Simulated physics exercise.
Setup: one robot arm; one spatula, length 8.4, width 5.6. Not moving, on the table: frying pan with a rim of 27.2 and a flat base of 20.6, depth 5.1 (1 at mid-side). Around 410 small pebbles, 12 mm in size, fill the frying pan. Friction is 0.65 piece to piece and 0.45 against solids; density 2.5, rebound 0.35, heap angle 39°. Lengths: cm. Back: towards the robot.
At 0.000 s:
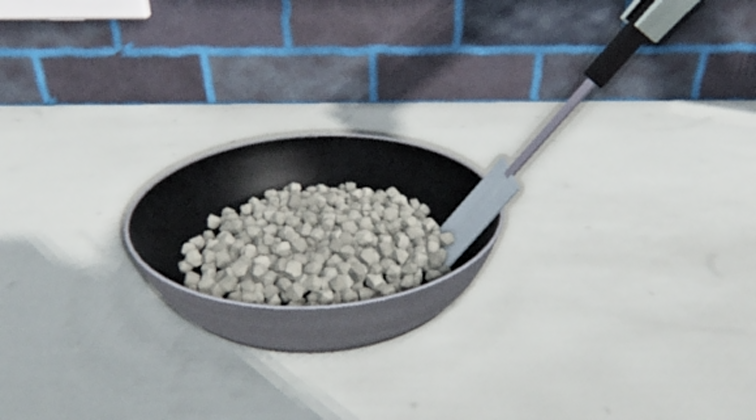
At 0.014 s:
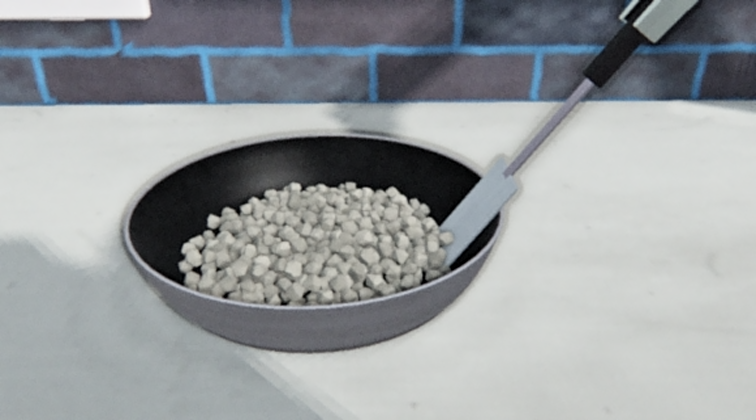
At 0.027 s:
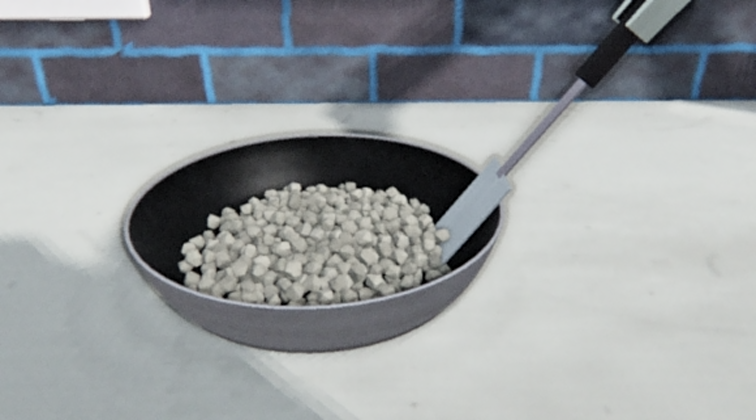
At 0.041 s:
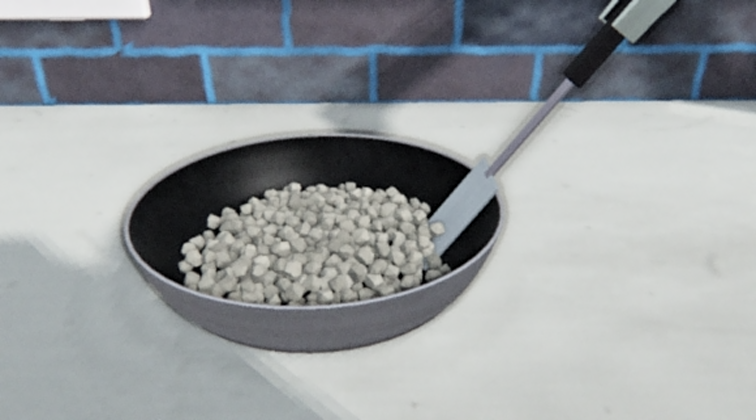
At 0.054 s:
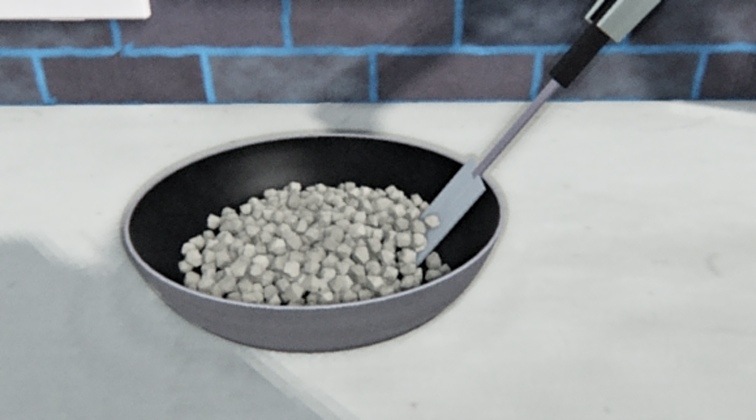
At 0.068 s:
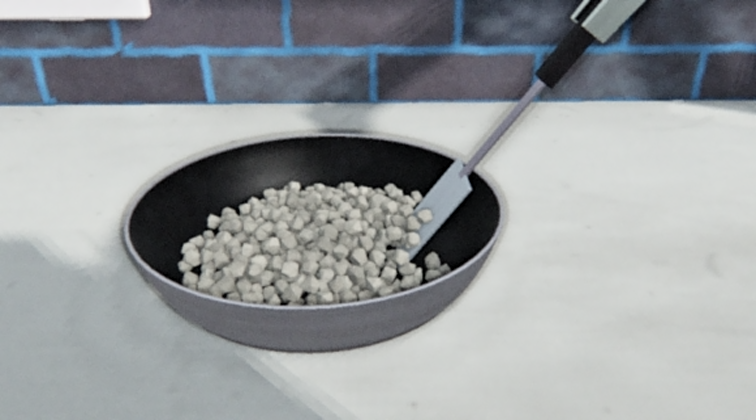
A spatula slides left into a heap of small gray pebbles in a frying pan.
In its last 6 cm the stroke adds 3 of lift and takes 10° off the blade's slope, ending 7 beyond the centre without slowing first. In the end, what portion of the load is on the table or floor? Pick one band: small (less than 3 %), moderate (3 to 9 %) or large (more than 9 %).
Small.
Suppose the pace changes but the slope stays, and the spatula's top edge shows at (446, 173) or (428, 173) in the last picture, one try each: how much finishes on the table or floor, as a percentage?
Near 5 per cent in the first try and near 10 per cent in the second.
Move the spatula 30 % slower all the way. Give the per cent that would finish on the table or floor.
Then roughly 0 percent.
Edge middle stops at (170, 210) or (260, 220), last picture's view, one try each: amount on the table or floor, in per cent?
15 % and 0 %.
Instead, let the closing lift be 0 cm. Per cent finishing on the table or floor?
I'd say close to 0 per cent.
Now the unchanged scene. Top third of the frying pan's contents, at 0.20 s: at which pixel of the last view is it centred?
It is centred close to (260, 227).
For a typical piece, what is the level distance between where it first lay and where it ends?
Distance: Near 3 cm.
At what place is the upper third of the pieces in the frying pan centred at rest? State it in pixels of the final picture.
Around (204, 224).
After 0.13 s, sloping 54°, highest piece 5 above the table; 412 in the frying pan.
After 0.20 s, sloping 50°, highest piece 6 above the table; 412 in the frying pan.
After 0.43 s, sloping 44°, highest piece 6 above the table; 411 in the frying pan, 1 on the table or floor.
After 1.48 s, sloping 44°, highest piece 6 above the table; 411 in the frying pan, 1 on the table or floor.
At rest, 411 in the frying pan, 1 on the table or floor. That is 0 % on the table or floor.
